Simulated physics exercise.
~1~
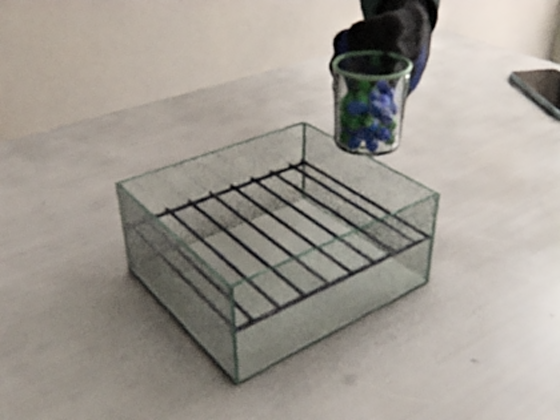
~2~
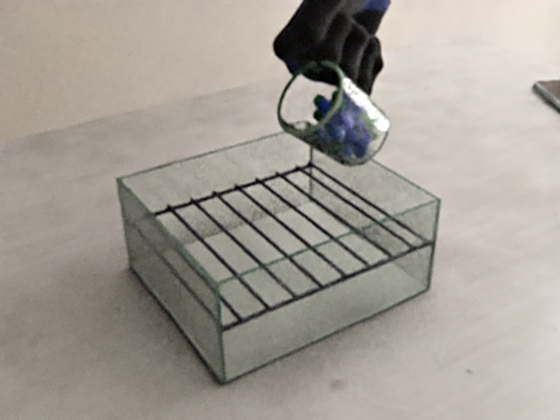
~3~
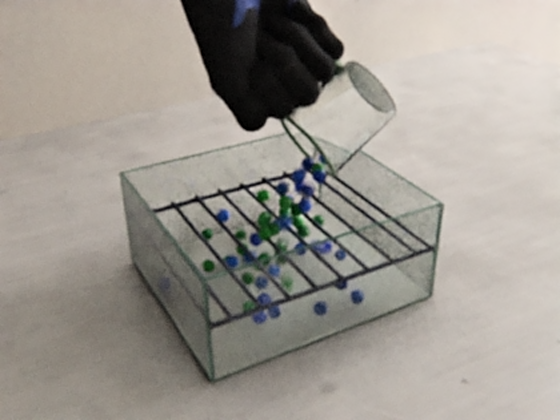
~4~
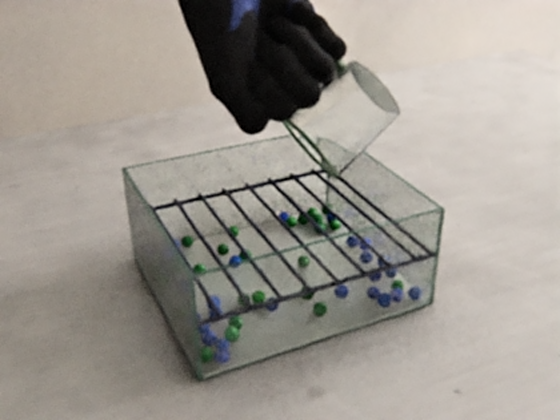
Gloved hand tipping a cup of green and blue pieces over a wired glass box, all falling between the wires to the bottom.
